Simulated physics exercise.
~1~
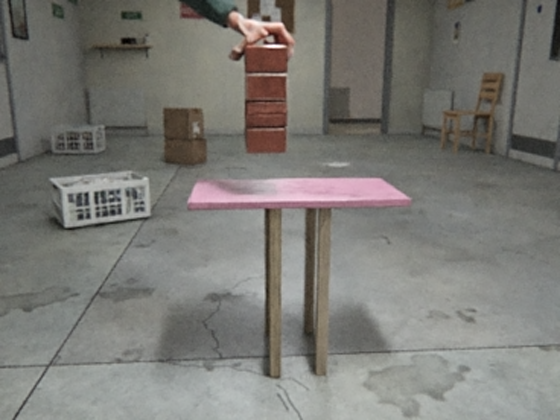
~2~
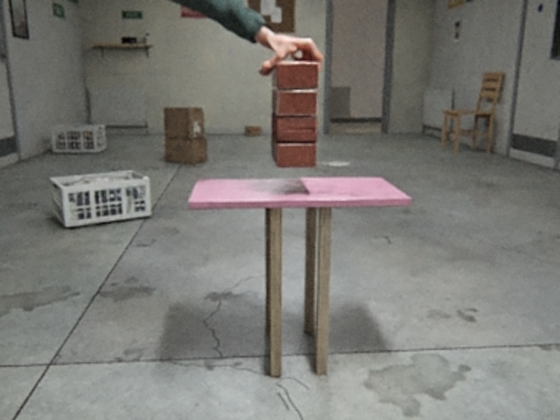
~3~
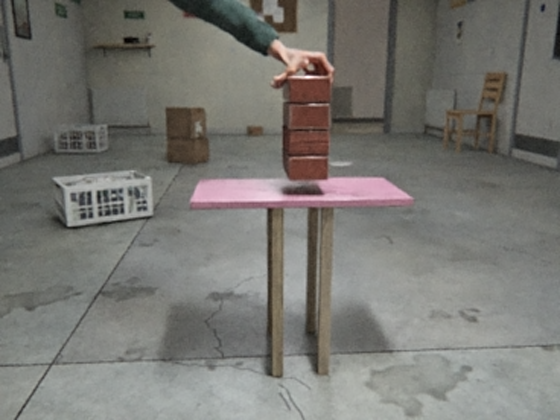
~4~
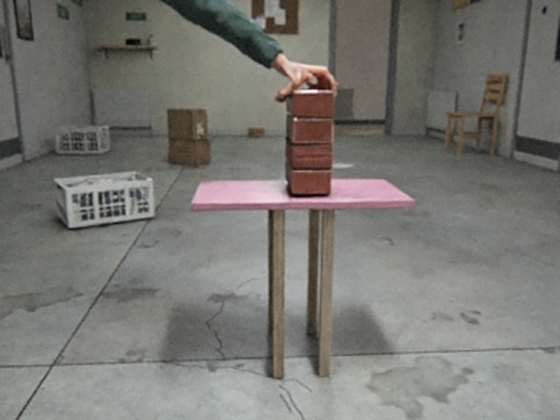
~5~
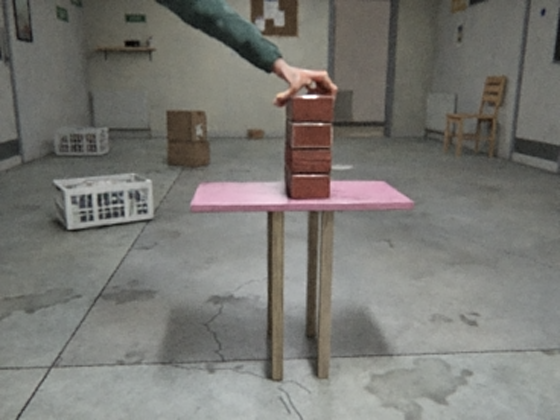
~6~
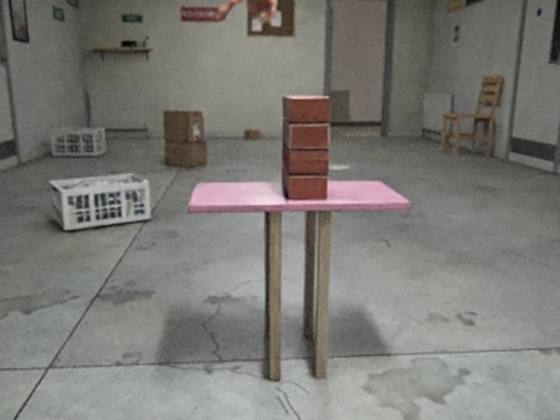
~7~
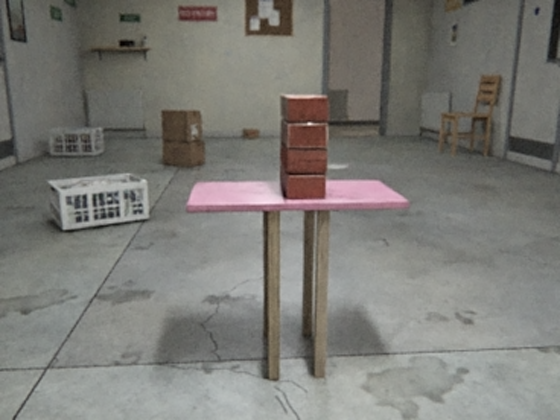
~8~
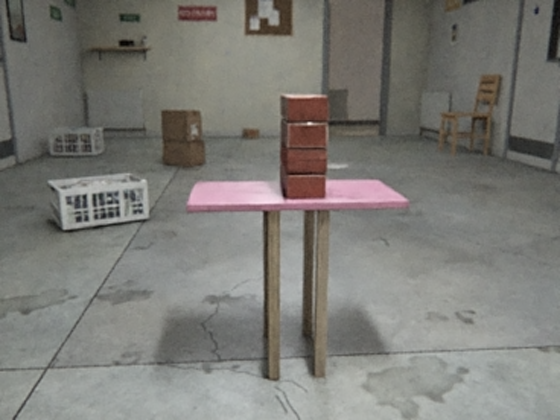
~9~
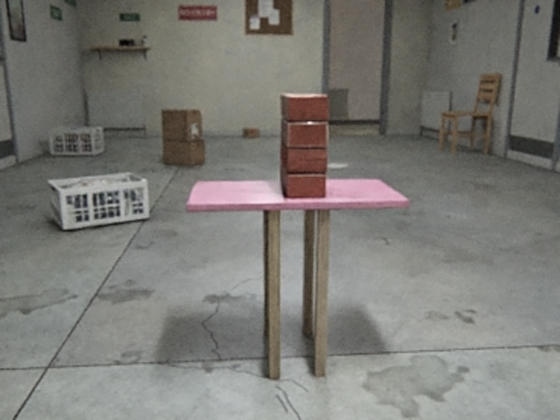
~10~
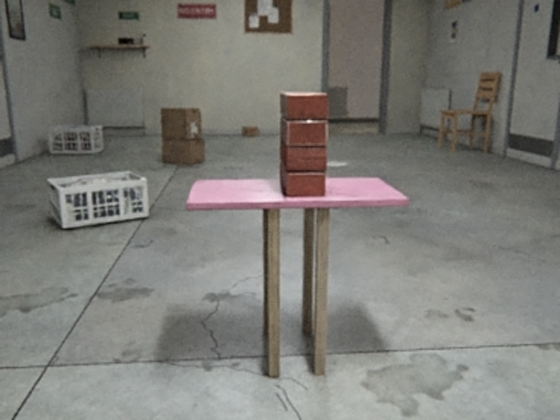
A stack of four bricks is lowered by hand onto a pink-topped stand, which stays steady.
